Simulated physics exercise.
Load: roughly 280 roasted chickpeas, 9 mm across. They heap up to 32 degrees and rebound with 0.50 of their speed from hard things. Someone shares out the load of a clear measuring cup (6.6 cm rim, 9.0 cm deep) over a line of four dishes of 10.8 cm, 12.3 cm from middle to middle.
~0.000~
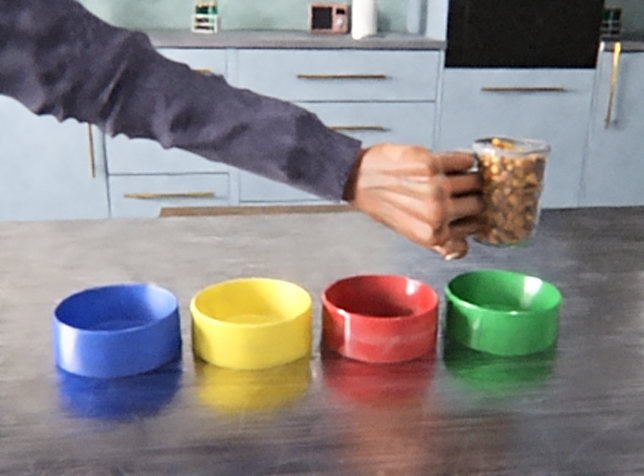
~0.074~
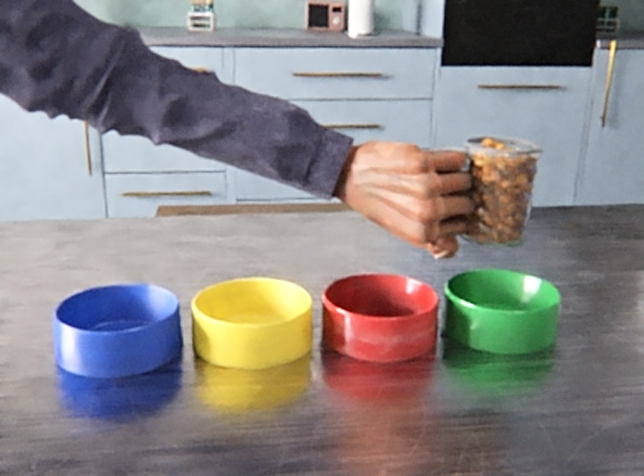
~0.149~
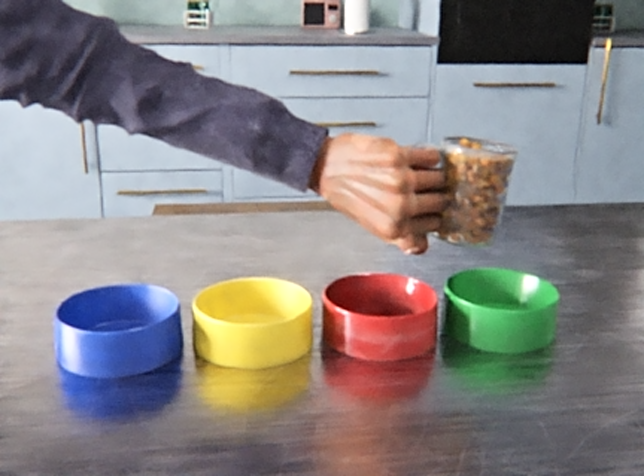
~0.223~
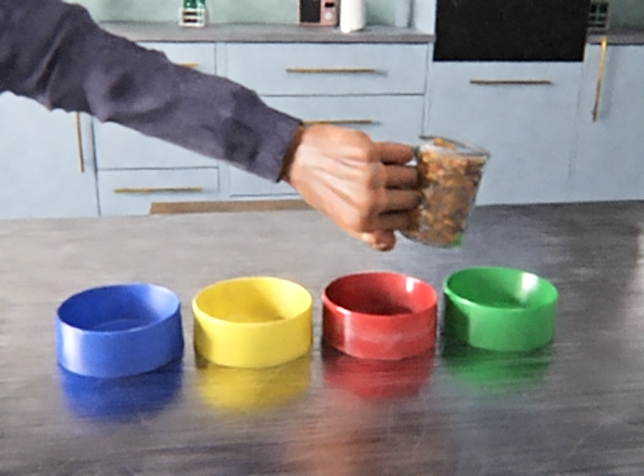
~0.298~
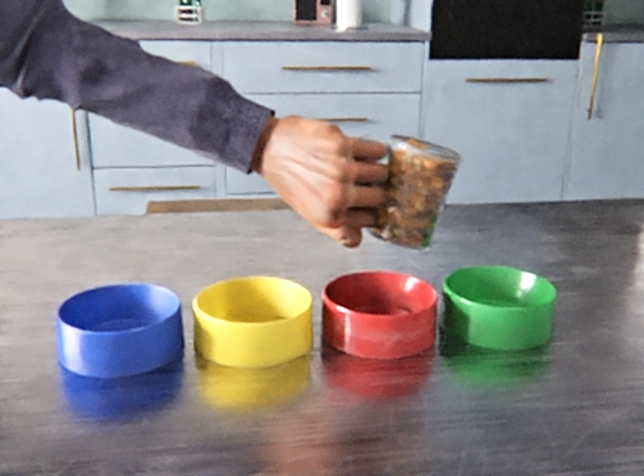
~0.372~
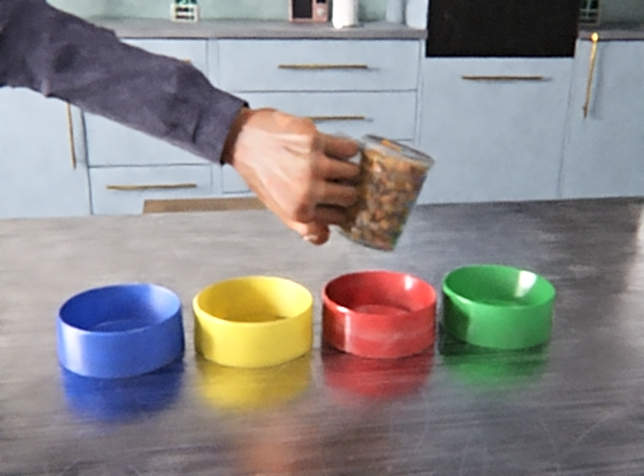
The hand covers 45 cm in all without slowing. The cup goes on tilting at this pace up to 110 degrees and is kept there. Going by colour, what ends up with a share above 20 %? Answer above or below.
Red dish: Below; blue dish: Above; green dish: Below; yellow dish: Below; on the counter: Below.
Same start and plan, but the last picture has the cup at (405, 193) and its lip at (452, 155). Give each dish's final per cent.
Red 0, blue 100, green 0, yellow 0.
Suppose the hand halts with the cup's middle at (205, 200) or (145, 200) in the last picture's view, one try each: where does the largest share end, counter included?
Most goes to: Yellow, then yellow.
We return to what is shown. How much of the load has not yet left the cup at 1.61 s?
Some 95 per cent of the load.
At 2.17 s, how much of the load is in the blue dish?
About 50 per cent by then.
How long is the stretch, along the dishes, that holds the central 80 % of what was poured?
Roughly 6 cm.
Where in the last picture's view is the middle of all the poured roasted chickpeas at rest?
Near (113, 328).
After 1.11 s, tilt 61 degrees; cup holds 100 %.
After 1.61 s, tilt 90 degrees; cup holds 95 %, blue 5 %.
Then, at 2.17 s, tilt 110 degrees; cup holds 45 %, blue 50 %.
By 3.5 s all is still; red 0 %, blue 100 %, green 0 %, yellow 0 %, counter 0 %.
